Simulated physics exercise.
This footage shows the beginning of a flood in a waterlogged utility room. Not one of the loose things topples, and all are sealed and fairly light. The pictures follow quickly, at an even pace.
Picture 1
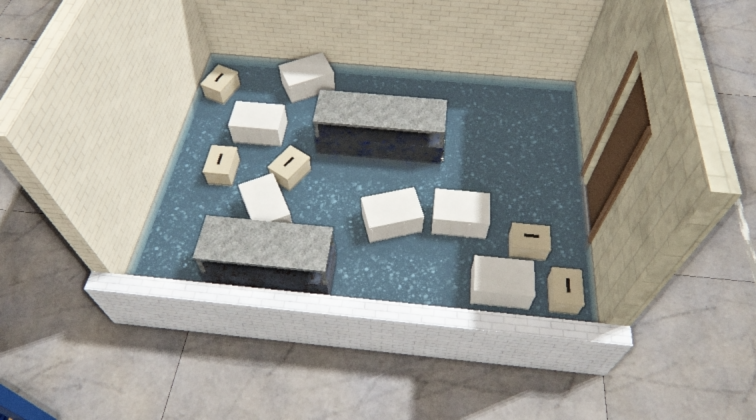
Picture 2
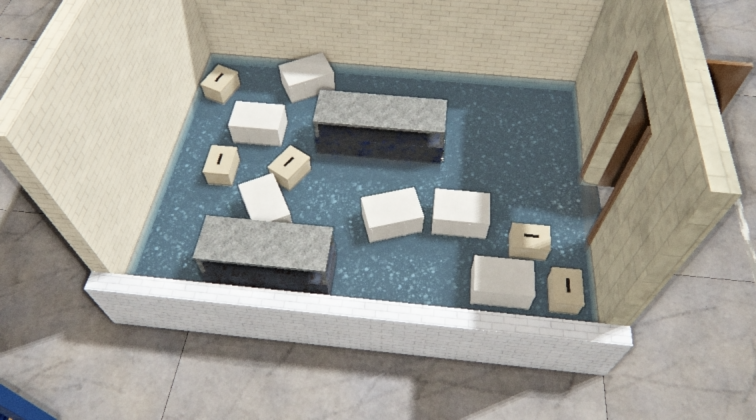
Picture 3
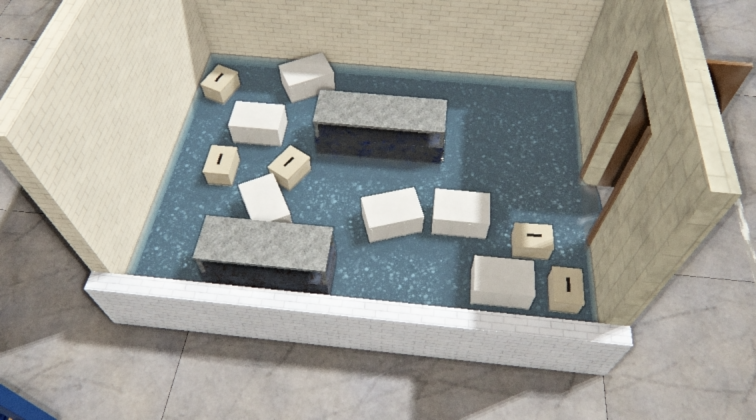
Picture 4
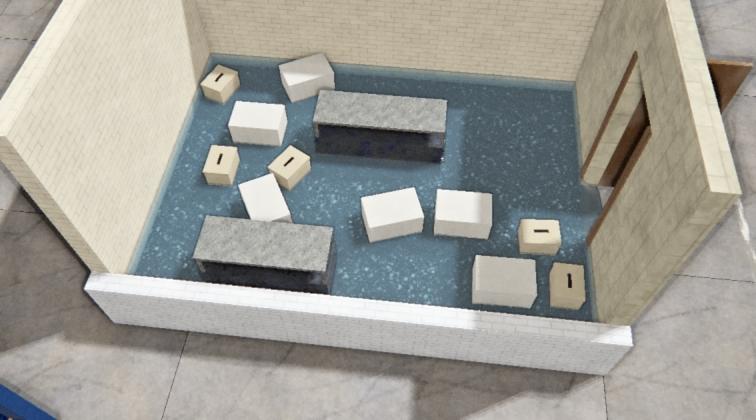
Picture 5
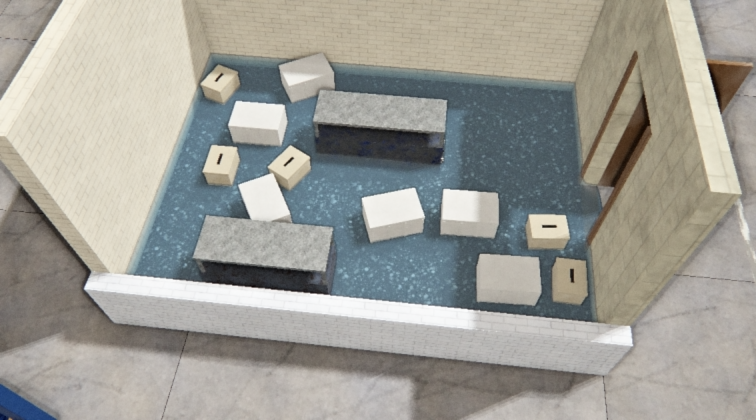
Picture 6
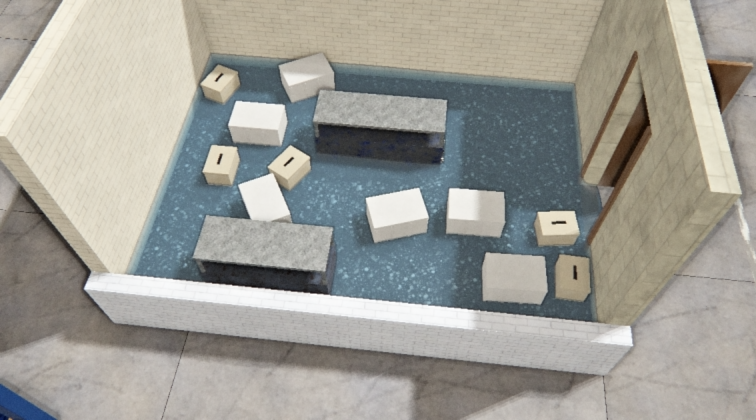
A brown door in the right wall swings outward, leaving an open doorway beside the flooded, blue-floored room. Then a small tan box near it drifts right toward the opening, and the nearby white boxes and another tan one shift slightly after it, while those on the left stay still.
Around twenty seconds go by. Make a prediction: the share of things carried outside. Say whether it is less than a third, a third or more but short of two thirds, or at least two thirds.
It is a third or more but short of two thirds.
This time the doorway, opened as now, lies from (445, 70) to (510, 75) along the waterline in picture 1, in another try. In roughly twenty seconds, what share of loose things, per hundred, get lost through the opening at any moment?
Roughly 30 per cent.
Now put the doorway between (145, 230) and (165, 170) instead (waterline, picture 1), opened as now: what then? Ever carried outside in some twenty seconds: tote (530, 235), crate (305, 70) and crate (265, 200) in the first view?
Answer, item by item: Not lost, lost, lost.
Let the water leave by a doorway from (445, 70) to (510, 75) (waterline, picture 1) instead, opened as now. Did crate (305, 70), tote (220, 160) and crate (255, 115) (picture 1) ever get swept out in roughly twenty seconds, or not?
Taking each in turn, I'd say carried off, stuck within and carried off.
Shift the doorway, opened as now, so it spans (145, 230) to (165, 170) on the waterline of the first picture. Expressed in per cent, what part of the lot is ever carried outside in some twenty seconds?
Roughly 60 in a hundred.
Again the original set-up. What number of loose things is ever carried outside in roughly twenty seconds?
Count: 5.
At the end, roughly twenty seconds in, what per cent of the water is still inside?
I make it 56 percent.
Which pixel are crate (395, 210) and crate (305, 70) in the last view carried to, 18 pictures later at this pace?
Estimate: (486, 221), then (342, 75).
A moment on, 1 of 11 are out; 10 afloat.
Next, 2 of 11 are out; 9 afloat.
Later, 5 of 11 are out; 6 afloat.
In the end, 5 of 11 are out; 6 afloat.
